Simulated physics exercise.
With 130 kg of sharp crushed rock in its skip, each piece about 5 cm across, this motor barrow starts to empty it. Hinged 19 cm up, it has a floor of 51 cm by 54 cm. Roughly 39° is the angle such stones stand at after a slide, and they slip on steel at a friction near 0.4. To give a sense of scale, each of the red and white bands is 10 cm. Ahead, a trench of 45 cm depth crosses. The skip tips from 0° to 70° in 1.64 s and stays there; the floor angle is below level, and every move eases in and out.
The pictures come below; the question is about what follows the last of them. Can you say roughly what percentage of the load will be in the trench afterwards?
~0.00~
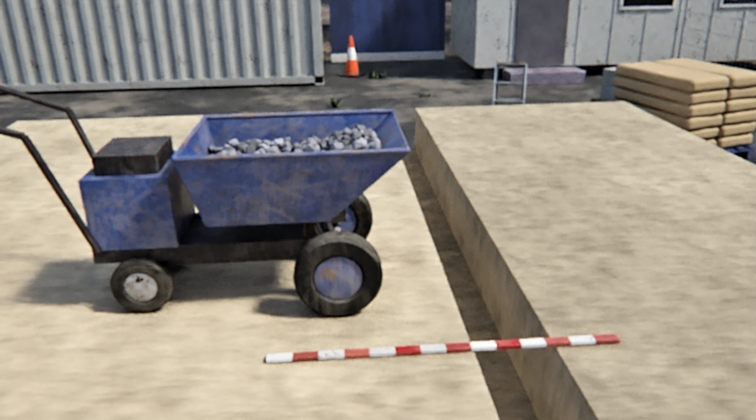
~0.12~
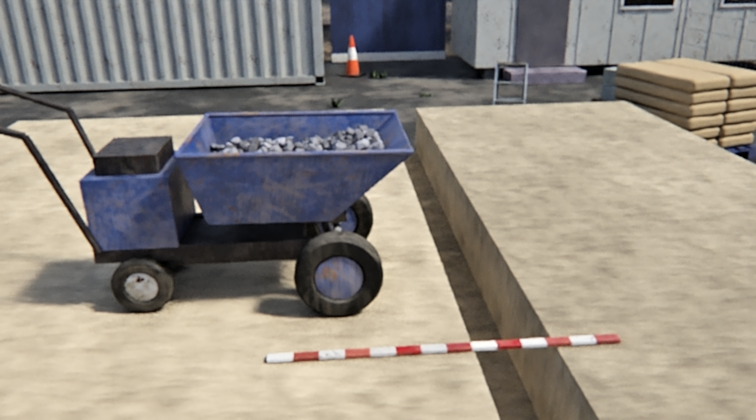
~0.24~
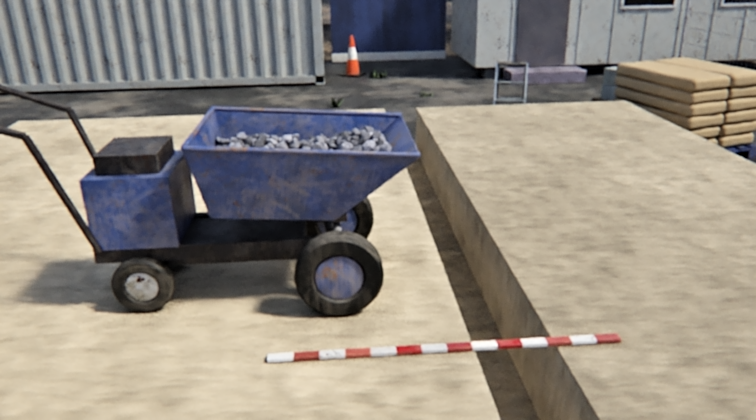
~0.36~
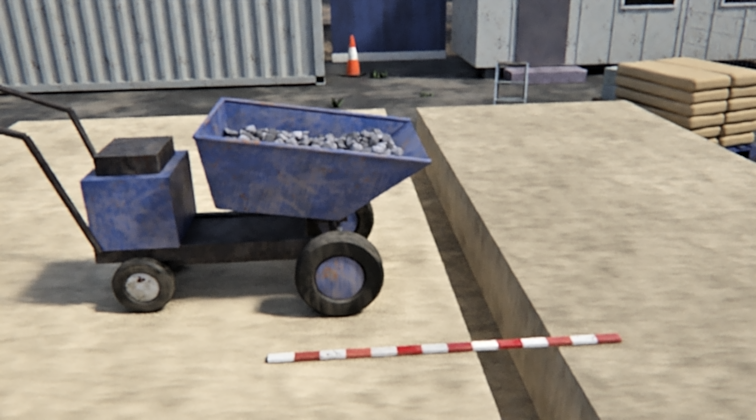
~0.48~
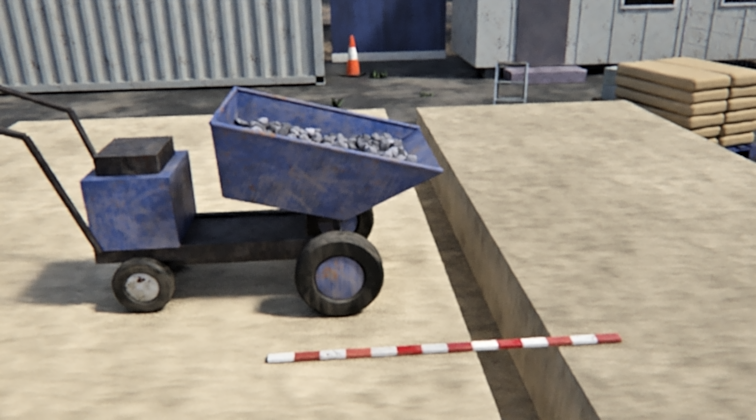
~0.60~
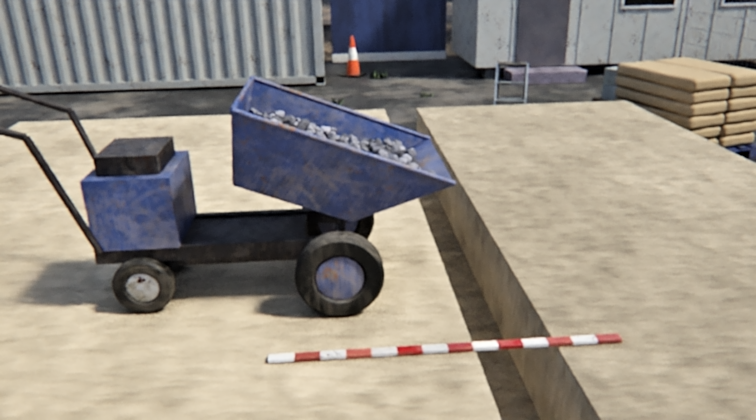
Roughly 93 per cent, I would say.
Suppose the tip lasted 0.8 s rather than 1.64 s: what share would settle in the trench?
It would be near 85 percent.
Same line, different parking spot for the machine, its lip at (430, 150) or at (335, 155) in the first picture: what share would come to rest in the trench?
Roughly 75 in a hundred from the first, 40 in a hundred from the second.
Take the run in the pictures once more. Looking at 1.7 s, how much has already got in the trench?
35 per cent or so by then.
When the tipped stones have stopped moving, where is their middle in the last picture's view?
Their middle ends up near (486, 332).
After 1.2 s the floor is at 59°; 100 % in the skip; the foremost stones are at (469, 231).
After 1.7 s the floor is at 70°; 63 % in the skip, 35 % in the trench, 2 % past the trench; the foremost stones are at (529, 272).
After 2.1 s the floor is at 70°; 23 % in the skip, 70 % in the trench, 8 % past the trench; the foremost stones are at (596, 285).
After 4.0 s the floor is at 70°; 0 % in the skip, 93 % in the trench, 7 % past the trench; the foremost stones are at (610, 287).
